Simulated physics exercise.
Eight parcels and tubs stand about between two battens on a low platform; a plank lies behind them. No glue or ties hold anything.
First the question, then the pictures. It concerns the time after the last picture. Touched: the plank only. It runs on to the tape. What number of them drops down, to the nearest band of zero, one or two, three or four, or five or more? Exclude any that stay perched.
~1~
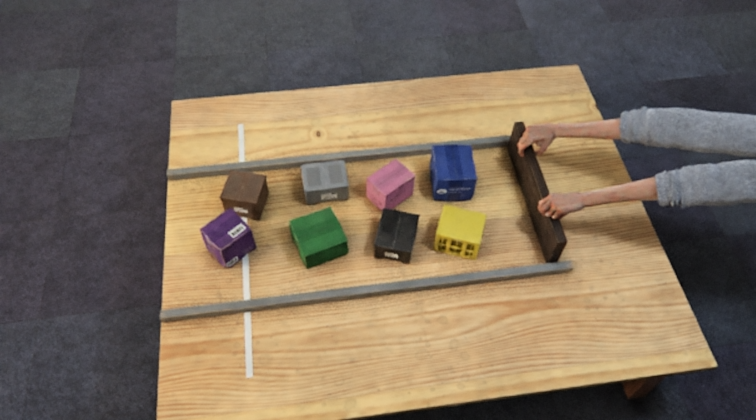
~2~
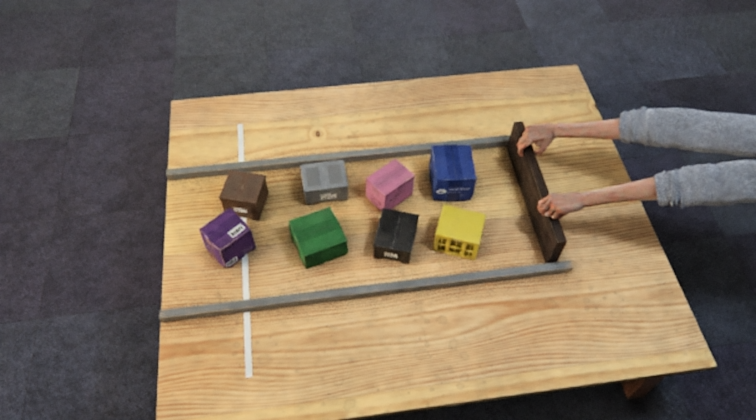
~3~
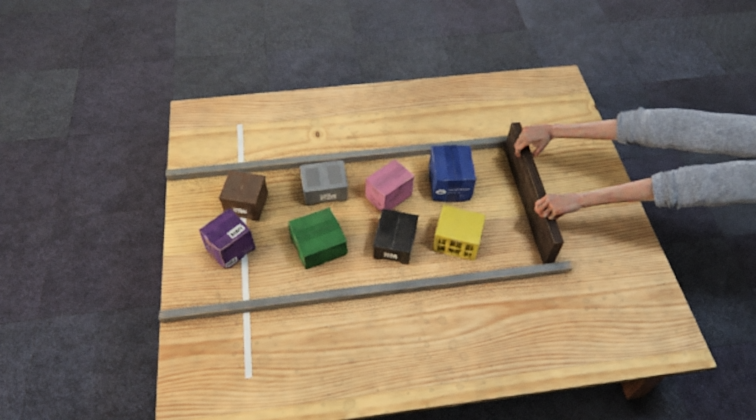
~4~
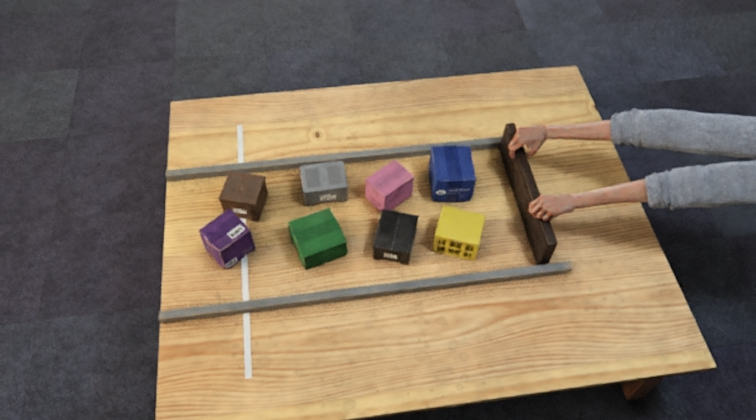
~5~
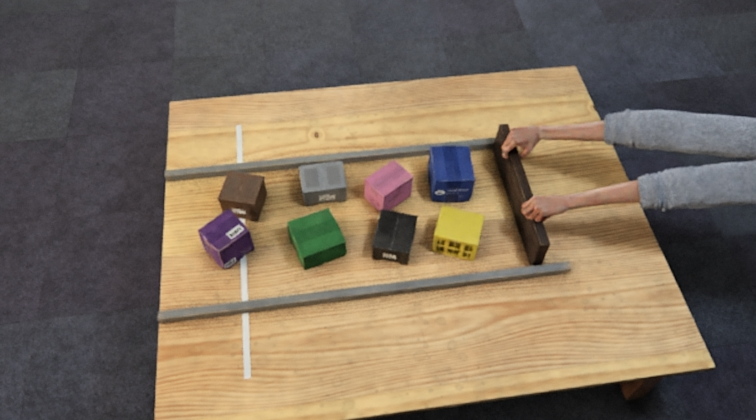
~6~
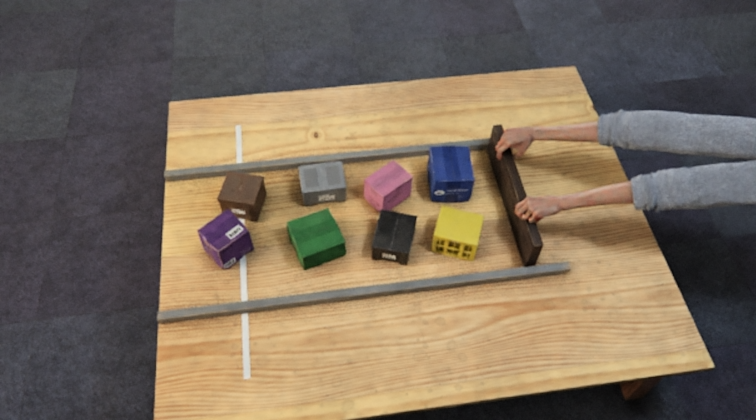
Nearest band: Three or four.
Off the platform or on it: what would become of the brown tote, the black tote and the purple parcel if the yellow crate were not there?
Brown tote goes down, black tote stays put, purple parcel goes down.
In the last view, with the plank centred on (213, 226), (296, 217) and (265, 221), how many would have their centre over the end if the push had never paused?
First 6, then 1, finally 2.
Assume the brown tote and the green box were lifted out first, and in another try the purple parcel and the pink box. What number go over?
1 in the first case, 2 in the second.
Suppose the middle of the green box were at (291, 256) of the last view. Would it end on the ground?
It goes off the edge.
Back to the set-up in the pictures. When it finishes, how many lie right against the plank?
Number in contact with it: 2.
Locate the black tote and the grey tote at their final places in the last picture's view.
In the last picture the black tote sits at (177, 271) while the grey tote sits at (182, 190).
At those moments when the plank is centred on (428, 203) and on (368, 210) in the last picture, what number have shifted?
Moved so far: 5, then 8.
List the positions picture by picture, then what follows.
Purple parcel (229, 239); brown tote (245, 196); green box (319, 237); plank (535, 190); tape (245, 234), in the first frame.
Brown tote (245, 196); grey tote (325, 183), in the second frame.
Green box (318, 238); pink box (390, 187), in the third frame.
Purple parcel (228, 240); yellow crate (459, 233), in the fourth frame.
Brown tote (244, 197); black tote (395, 237), in the fifth frame.
Purple parcel (226, 240); brown tote (243, 197); green box (316, 239); plank (513, 194); tape (242, 236), in the sixth frame.
A little later, none off yet; purple parcel at rest near (226, 240); brown tote at rest near (243, 197); green box at rest near (316, 239).
Next, none off yet; purple parcel shifted about its own width near (183, 242); brown tote shifted a little near (222, 198); green box shifted well along near (229, 253).
When it is over, the number that fall off is three or four; down, green box, brown tote and purple parcel.
